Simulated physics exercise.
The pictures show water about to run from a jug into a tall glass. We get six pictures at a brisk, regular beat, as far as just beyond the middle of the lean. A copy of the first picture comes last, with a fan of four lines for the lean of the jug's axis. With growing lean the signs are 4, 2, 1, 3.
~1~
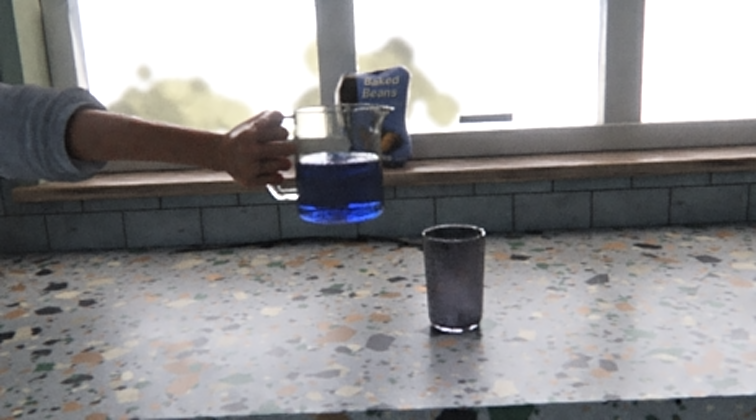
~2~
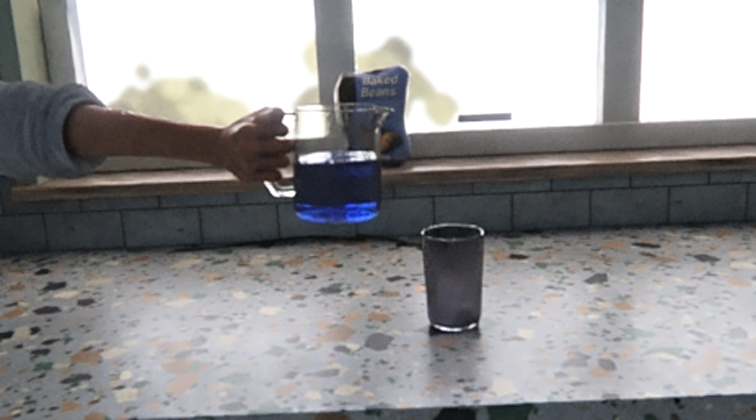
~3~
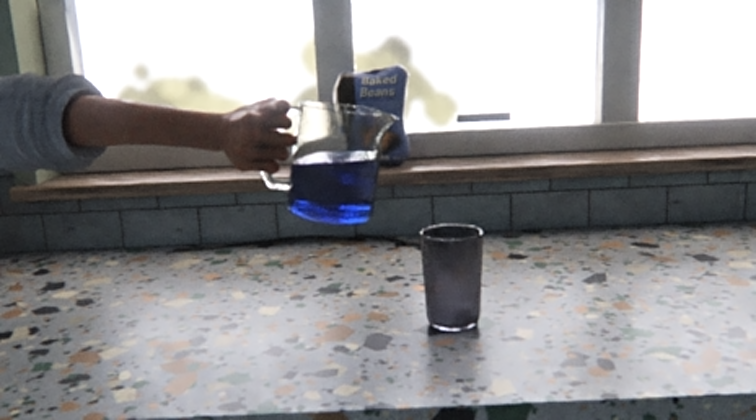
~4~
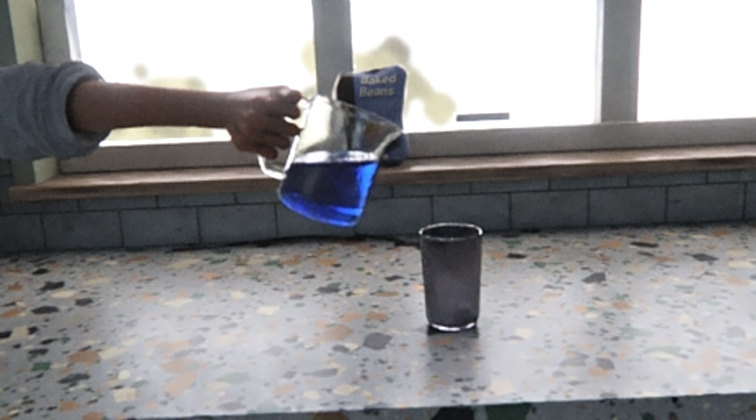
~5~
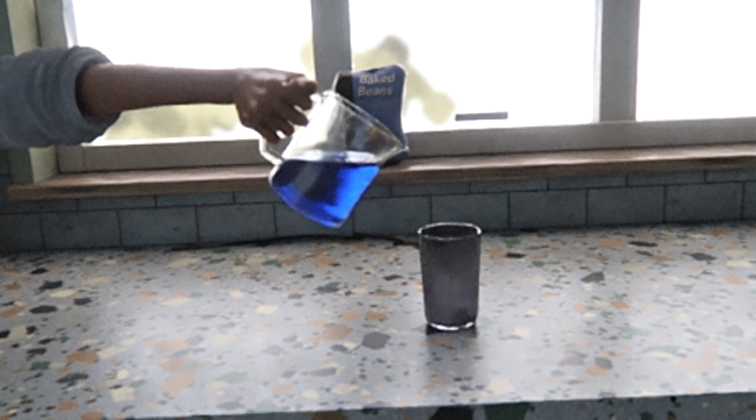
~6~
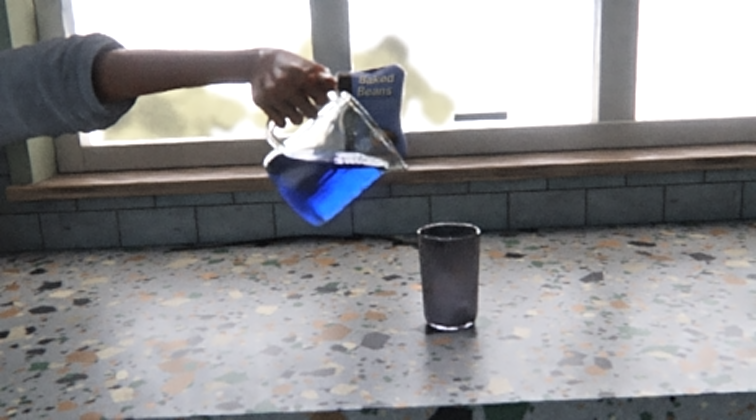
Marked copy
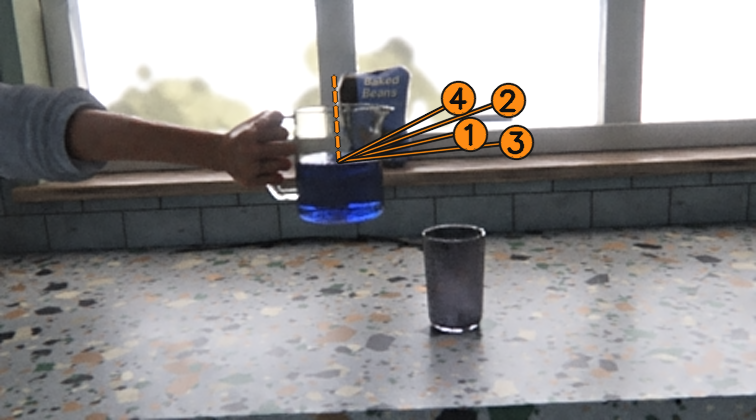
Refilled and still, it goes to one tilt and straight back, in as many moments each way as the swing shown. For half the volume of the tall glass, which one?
Line 2 does it best.
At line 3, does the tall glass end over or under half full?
Over.
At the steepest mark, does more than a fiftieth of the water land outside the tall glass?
Yes, it does.
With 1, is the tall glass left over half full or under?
Over.
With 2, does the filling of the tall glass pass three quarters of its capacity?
No, less.
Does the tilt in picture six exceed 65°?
No, it does not.
On the marked copy, 1 at (453, 134); 2 at (492, 105); 3 at (499, 143); 4 at (443, 107).
If 1 is chosen, the tall glass ends with about 67 % of what it can hold.
If 2 is chosen, the tall glass ends with about 50 % of what it can hold.
If 3 is chosen, the tall glass ends with about 75 % of what it can hold; 8 % of the water is spilt.
If 4 is chosen, the tall glass ends with about 31 % of what it can hold.
